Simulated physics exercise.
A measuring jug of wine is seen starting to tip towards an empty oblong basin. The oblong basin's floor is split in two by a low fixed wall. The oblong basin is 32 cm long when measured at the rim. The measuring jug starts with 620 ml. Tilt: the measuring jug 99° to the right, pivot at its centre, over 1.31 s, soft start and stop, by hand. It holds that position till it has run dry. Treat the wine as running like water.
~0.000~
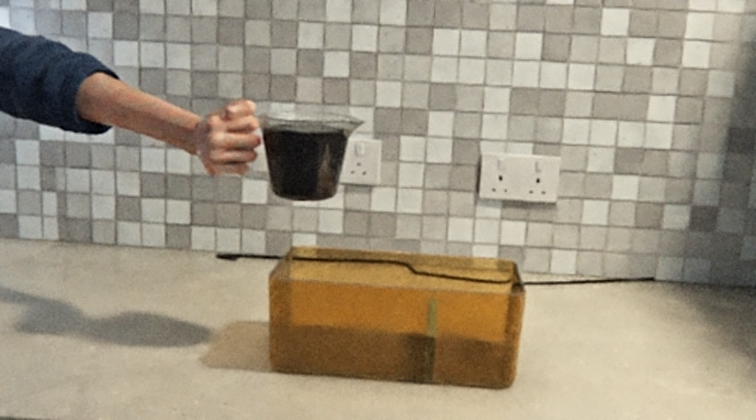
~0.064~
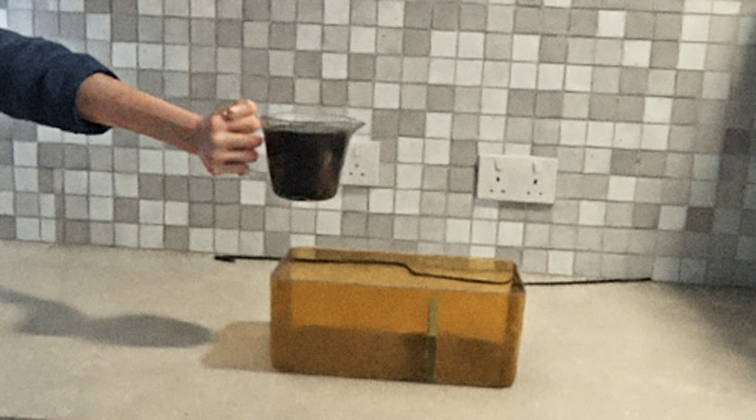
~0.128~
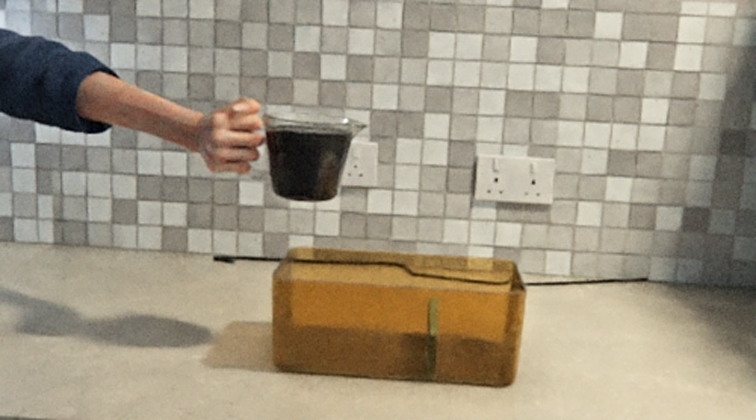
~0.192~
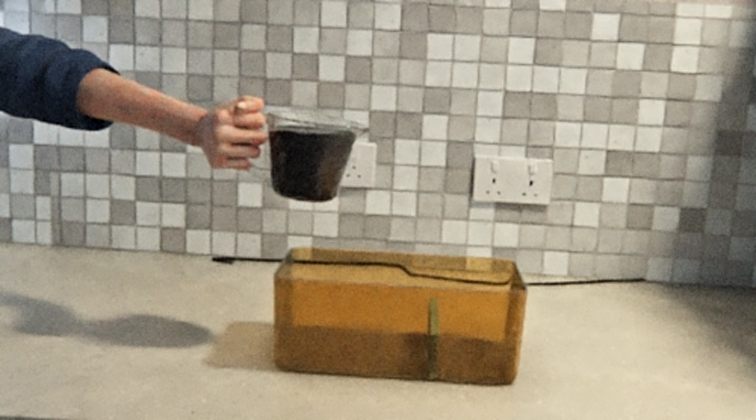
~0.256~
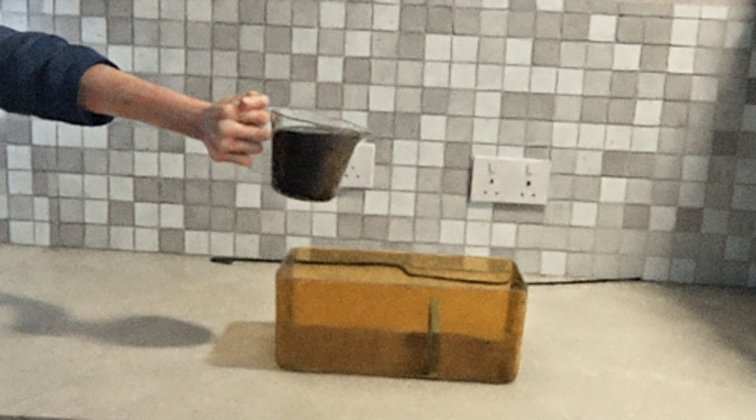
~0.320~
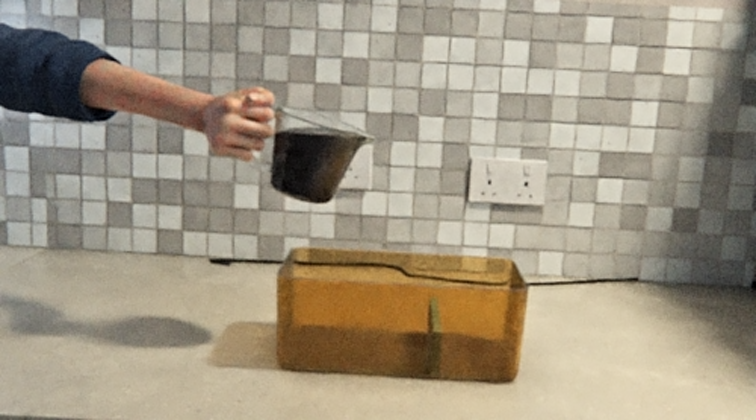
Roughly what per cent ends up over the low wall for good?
About 2 in every hundred.
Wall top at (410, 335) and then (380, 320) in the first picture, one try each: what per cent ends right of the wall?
I'd put it at about 45 per cent for the first and about 80 per cent for the second.
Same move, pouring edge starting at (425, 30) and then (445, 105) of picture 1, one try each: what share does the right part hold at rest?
About 80 %, then about 85 %.
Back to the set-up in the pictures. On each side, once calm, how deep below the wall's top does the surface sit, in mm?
Noted: Left near 40 mm, right near 58 mm.
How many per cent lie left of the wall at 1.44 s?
94 %.
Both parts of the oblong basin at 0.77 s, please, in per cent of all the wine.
12 left and 0 right, roughly.
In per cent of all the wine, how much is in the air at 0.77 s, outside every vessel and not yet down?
20 per cent.
After 0.77 s the tilt is 63° and 66 per cent is still to pour, 13 is left of the wall and 0 right of it.
After 1.10 s the tilt is 93° and 15 per cent is still to pour, 70 is left of the wall and 0 right of it.
After 1.44 s the tilt is 99° and 0 per cent is still to pour, 95 is left of the wall and 2 right of it.
After 1.81 s the tilt is 99° and 0 per cent is still to pour, 96 is left of the wall and 2 right of it.
In the end 96 per cent lies left of the wall, 2 right of it and 2 outside.
